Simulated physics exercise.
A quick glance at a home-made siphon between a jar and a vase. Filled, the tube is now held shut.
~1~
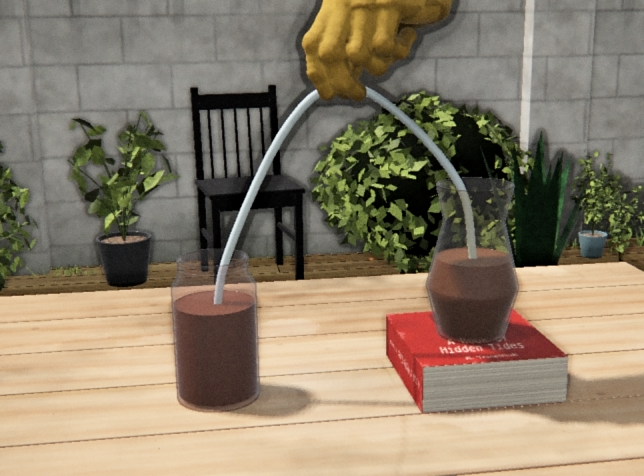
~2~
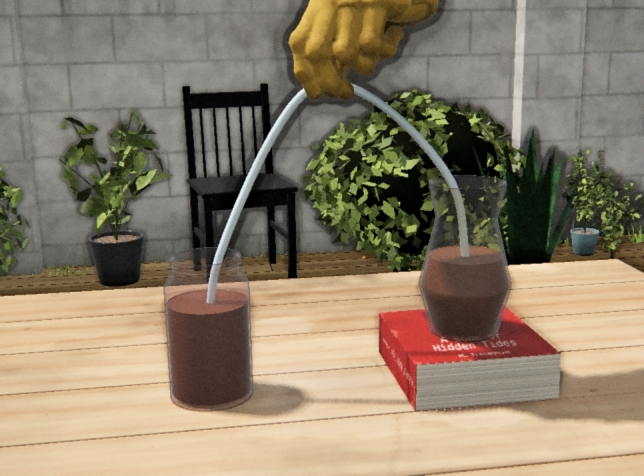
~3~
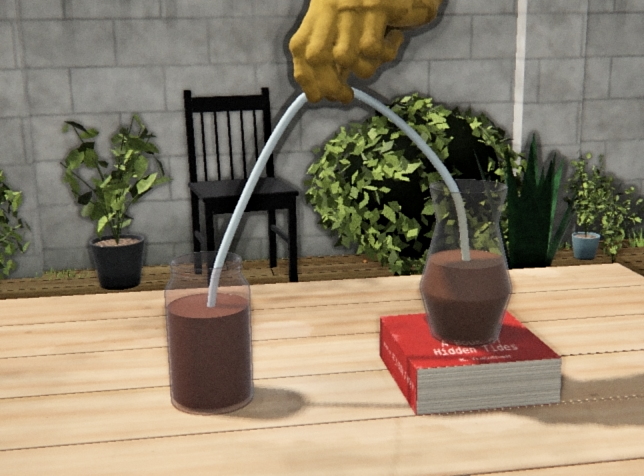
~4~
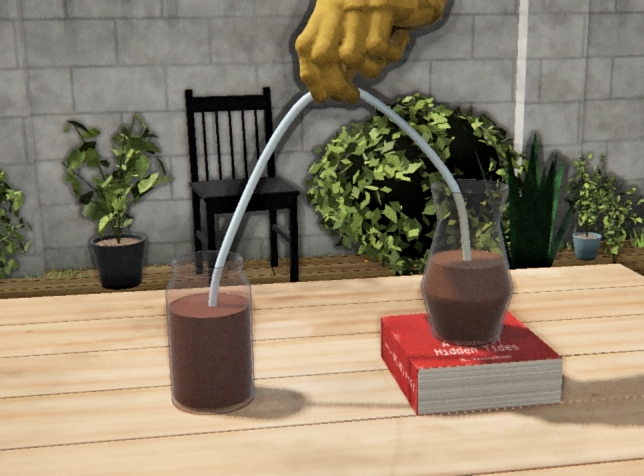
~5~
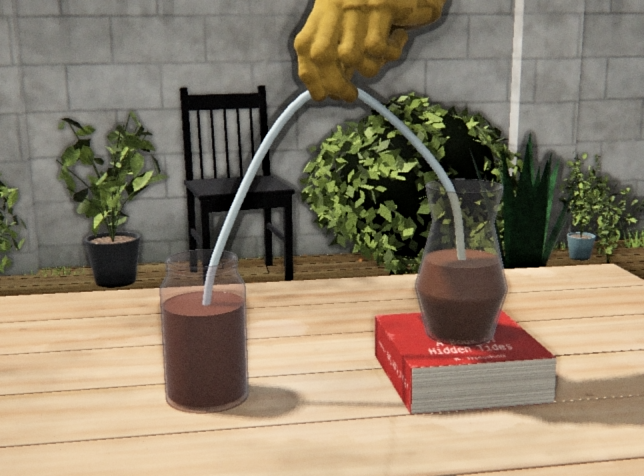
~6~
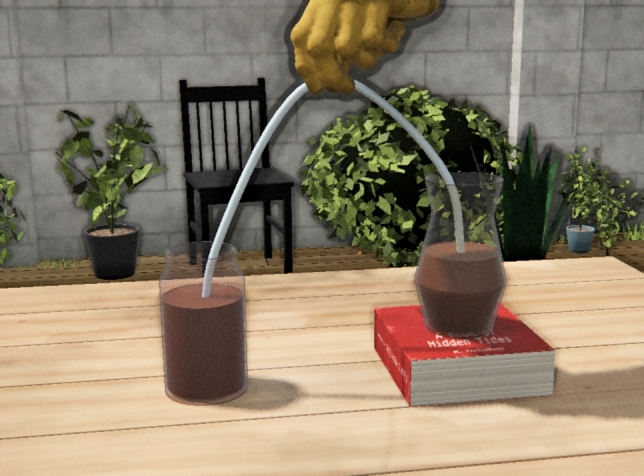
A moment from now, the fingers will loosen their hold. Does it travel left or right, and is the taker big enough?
Lab note: Cocoa transfer direction toward left; receiving vessel contains the full volume.
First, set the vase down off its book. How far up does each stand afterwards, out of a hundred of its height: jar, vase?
Near 60 and 55 in a hundred.
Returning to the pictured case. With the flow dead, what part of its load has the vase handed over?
Reading: Close to 20 percent.
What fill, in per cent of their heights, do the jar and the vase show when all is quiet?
Near 80 in a hundred for the first, near 40 in a hundred for the second.
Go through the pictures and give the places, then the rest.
The first picture shows fingers on the hose; jar (215, 324) about two thirds full, on the top itself; vase (473, 257) about half full, up on the book.
The second picture shows still shut; jar about two thirds full, surface at (207, 302); vase about half full, surface at (466, 255).
In the third picture, the hose is pinched; jar (209, 327) about two thirds full; vase (466, 259) about half full.
The fourth picture shows nothing flows; jar about two thirds full, surface at (209, 305); vase about half full, surface at (468, 260).
The fifth picture shows fingers on the hose; jar (204, 325) about two thirds full, on the top itself; vase (462, 258) about half full, up on the book.
The sixth picture shows still shut; jar about two thirds full, surface at (203, 296); vase about half full, surface at (461, 252).
A moment on, the jar is about two thirds full; the vase is about half full.
Further on, the jar is about three quarters full; the vase is about a third full.
When it is over, the jar is about three quarters full; the vase is about a third full; the two surfaces are level.
